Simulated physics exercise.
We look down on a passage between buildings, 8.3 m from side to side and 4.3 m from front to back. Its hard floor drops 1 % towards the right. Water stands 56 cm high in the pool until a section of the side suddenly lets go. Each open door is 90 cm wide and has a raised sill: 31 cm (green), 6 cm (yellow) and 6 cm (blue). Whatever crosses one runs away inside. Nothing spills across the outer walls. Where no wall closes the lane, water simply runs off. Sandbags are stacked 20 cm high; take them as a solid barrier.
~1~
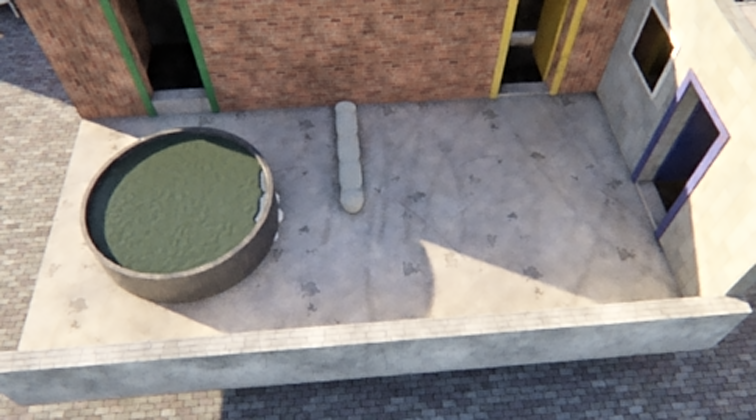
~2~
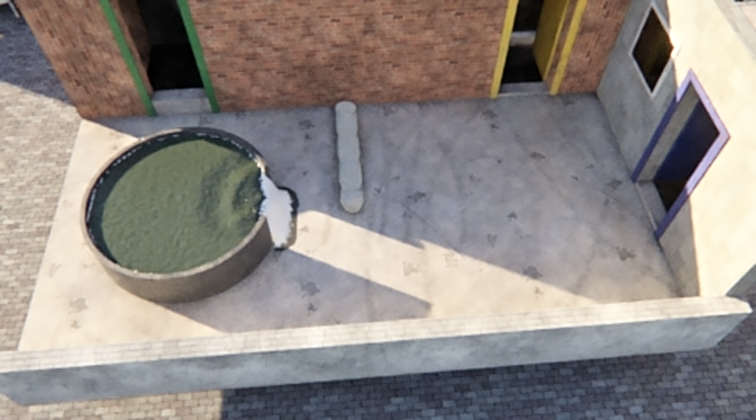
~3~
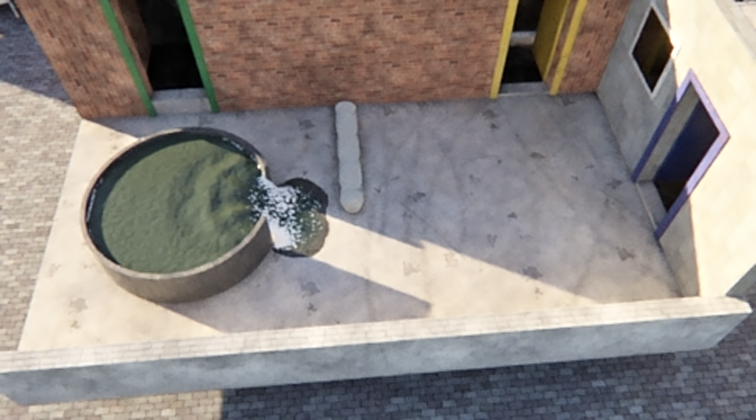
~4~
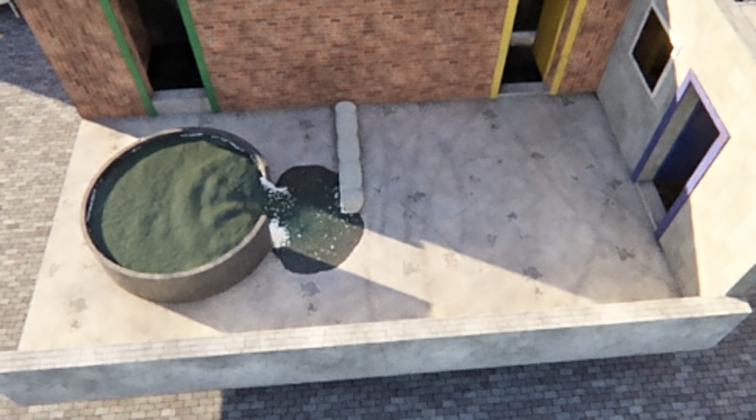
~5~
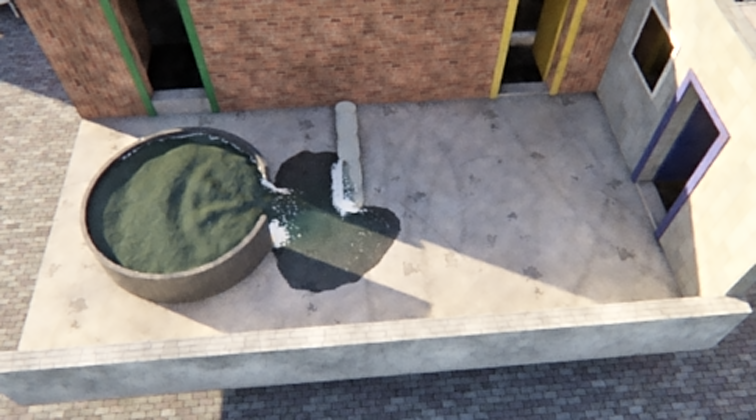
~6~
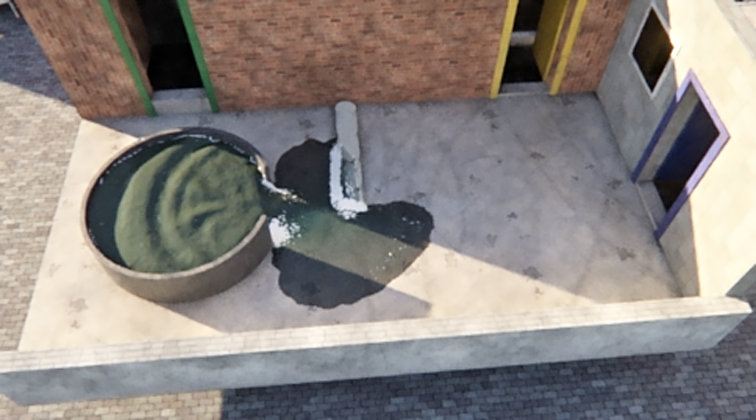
In a walled yard beside a brick building, dark green water burst through the right side of a round pool, spread across the pale floor, and pushed rightward past a low row of sandbags.
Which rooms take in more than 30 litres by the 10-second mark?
Door by door: At the green door it keeps below the limit; at the yellow door it goes over the limit; at the blue door it passes the limit.
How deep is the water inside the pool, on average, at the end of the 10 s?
Some 12 cm.
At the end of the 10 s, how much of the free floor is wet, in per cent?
About 85 per cent.
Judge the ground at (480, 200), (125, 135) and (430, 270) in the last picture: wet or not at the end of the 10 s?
In turn: Flooded, flooded, under water.
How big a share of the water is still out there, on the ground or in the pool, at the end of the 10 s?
About 86 per cent.
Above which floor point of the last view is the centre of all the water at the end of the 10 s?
Near (392, 204).
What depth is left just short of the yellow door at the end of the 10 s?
Roughly 9.5 cm deep.
A moment later water covers 25 % of the floor and is deepest (34 cm) near (336, 199); green door not reached, yellow door not reached, blue door not reached.
Soon after water covers 50 % of the floor and is deepest (32 cm) near (336, 199); green door not reached, yellow door not reached, blue door not reached.
Next water covers 70 % of the floor and is deepest (26 cm) near (694, 323); green door 4 cm at the sill, 0 L in, yellow door 3 cm at the sill, 0 L in, blue door 12 cm at the sill, 6 L in.
Later on water covers 75 % of the floor and is deepest (19 cm) near (337, 209); green door 4 cm at the sill, 0 L in, yellow door 14 cm at the sill, 8 L in, blue door 9 cm at the sill, 32 L in.
At the end water covers 85 % of the floor and is deepest (13 cm) near (605, 113); green door 4 cm at the sill, 0 L in, yellow door 10 cm at the sill, 68 L in, blue door 9 cm at the sill, 65 L in.
